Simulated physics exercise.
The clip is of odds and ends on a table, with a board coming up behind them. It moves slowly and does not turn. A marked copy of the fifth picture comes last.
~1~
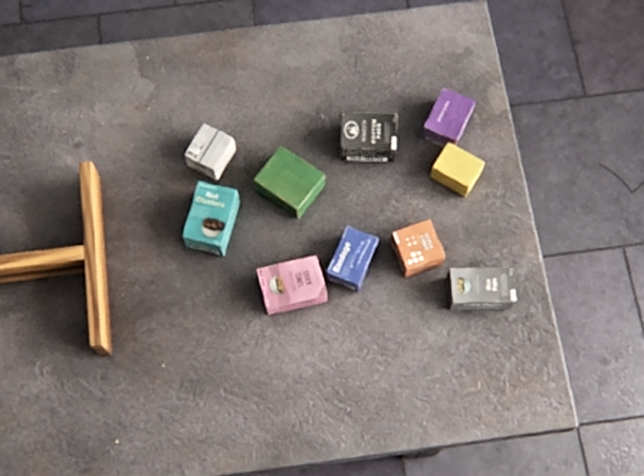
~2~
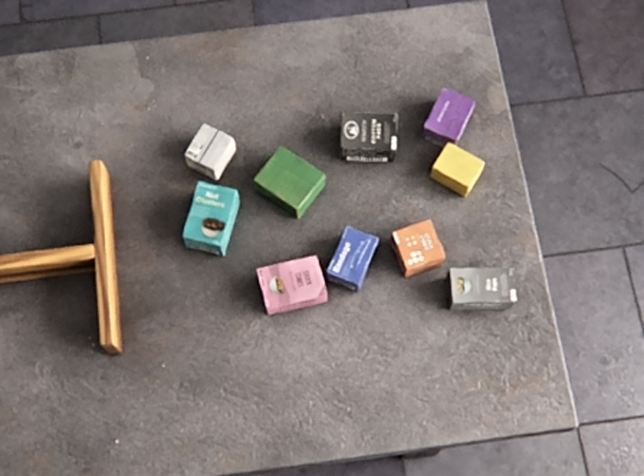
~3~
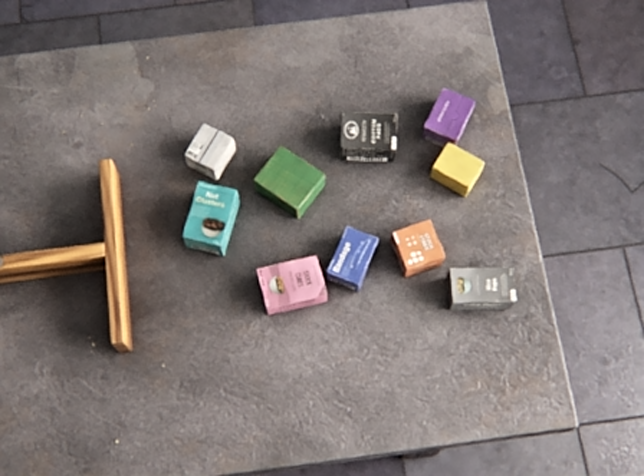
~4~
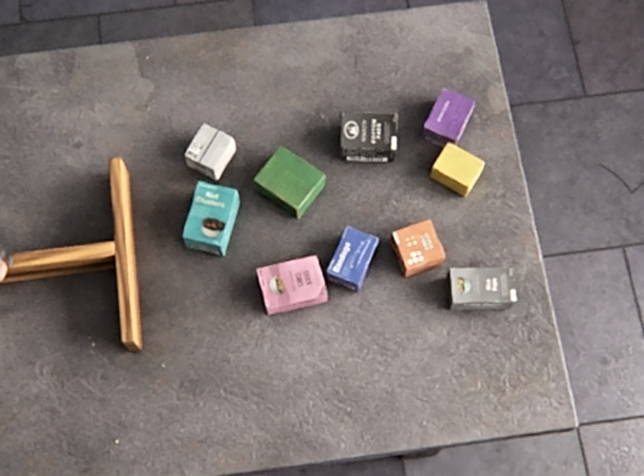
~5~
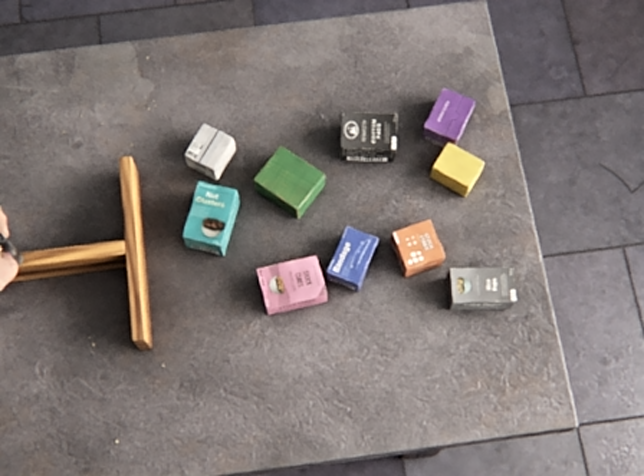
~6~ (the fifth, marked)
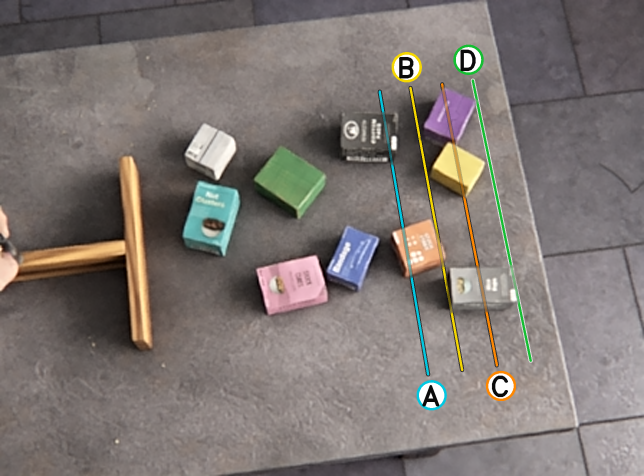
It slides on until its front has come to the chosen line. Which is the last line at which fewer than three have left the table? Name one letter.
No third one falls up to B.
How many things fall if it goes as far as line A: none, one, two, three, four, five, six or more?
By then, none.
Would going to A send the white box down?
No.
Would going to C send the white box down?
By then, no.
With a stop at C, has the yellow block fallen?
Yes.
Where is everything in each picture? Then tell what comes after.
In the first frame, pink packet (292, 286); black box (368, 137); yellow block (457, 170).
In the second frame, board (100, 249); turquoise packet (212, 219).
In the third frame, board (110, 248); green block (290, 182).
In the fourth frame, board (121, 247); blue box (352, 259).
In the fifth frame, board (131, 245); white box (210, 152); pink packet (292, 286); black box (368, 137).
On the marked copy, A at (403, 226); B at (435, 222); C at (468, 218); D at (500, 214).
Taking B. A third of the way, board (241, 232); white box (233, 137); green block (319, 180).
Two thirds of the way, board (349, 218); purple packet (466, 106); yellow block (464, 170).
When it is over, board (434, 207); orange packet over the edge; yellow block over the edge; two fallen.
As for the rest, A is within the limit but short; C drops four; D drops five.
